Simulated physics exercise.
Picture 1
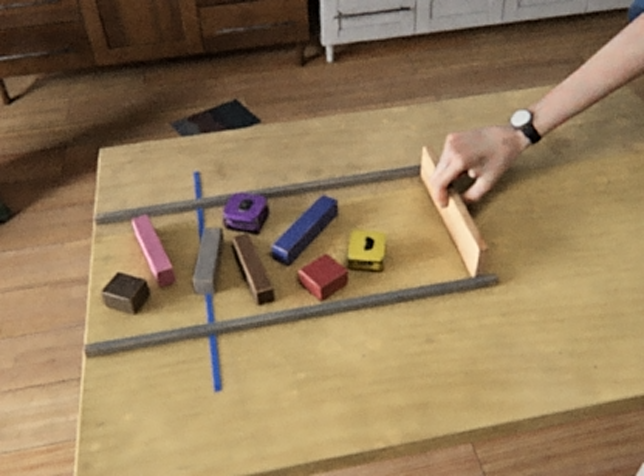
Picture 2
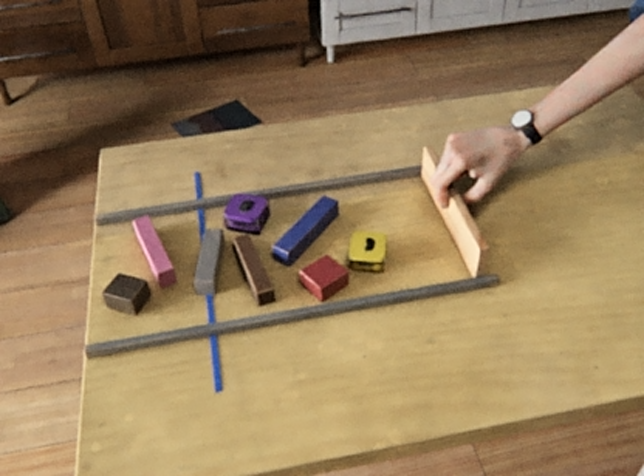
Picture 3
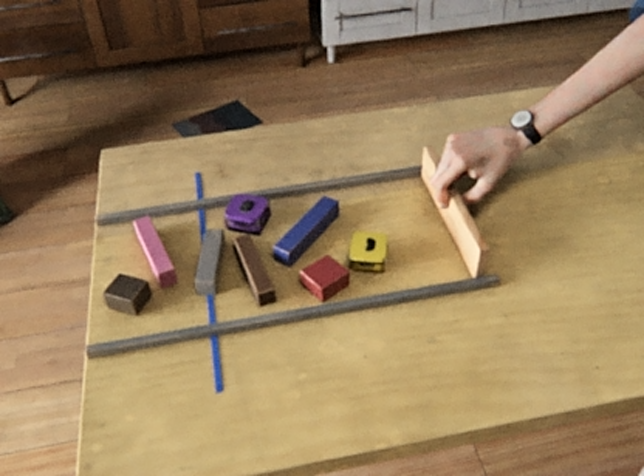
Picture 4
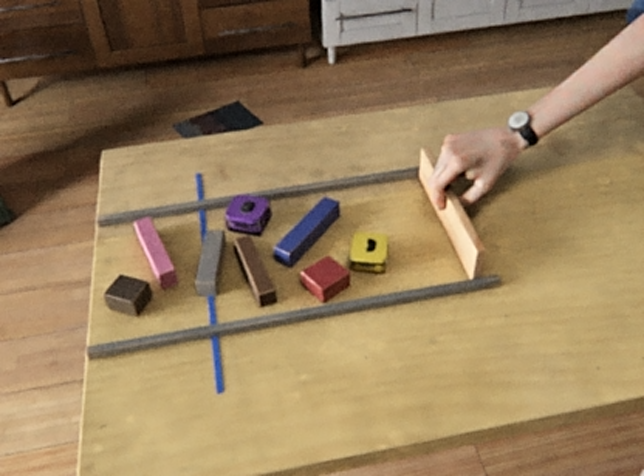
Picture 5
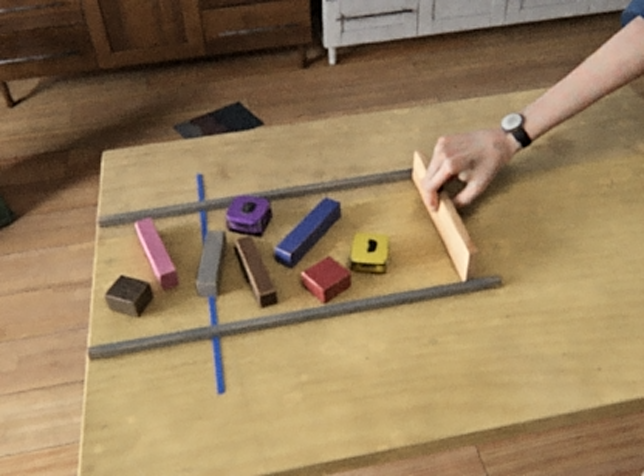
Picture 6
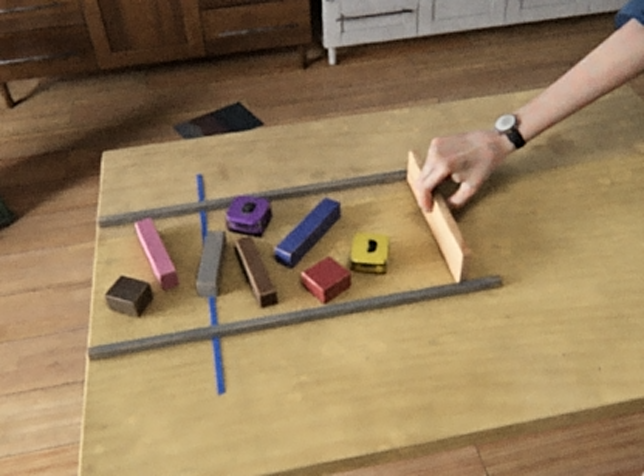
In this clip, a hand holds an upright board between two rails on a wooden table and, after barely moving, slides it slightly left, while the colored blocks, bars and cases scattered near a blue tape line stay in place.
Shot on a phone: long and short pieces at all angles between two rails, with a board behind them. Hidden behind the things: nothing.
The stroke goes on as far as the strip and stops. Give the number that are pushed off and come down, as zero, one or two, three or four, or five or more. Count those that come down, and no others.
Fallen: None.
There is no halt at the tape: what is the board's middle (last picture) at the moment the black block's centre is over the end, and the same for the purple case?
Black block over the end: About (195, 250). Purple case over the end: About (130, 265).
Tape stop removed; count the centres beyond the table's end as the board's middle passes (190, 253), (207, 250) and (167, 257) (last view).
The counts would come out as 1, 0 and 2.
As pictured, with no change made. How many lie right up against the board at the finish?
The number is 3.
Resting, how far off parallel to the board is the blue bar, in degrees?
Out of line by around 25°.
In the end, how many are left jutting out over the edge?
1, I think.
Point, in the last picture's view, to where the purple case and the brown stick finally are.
Purple case: About (166, 224); brown stick: About (141, 282).
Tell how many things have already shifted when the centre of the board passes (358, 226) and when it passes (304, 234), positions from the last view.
First position 2; second position 4.
Soon after, none off yet; black block at rest near (129, 296); pink bar at rest near (157, 253); grey bar at rest near (213, 263).
Then, none off yet; black block at rest near (129, 296); pink bar at rest near (157, 253); grey bar moved a little near (195, 263).
At rest, the number that fall off is zero.
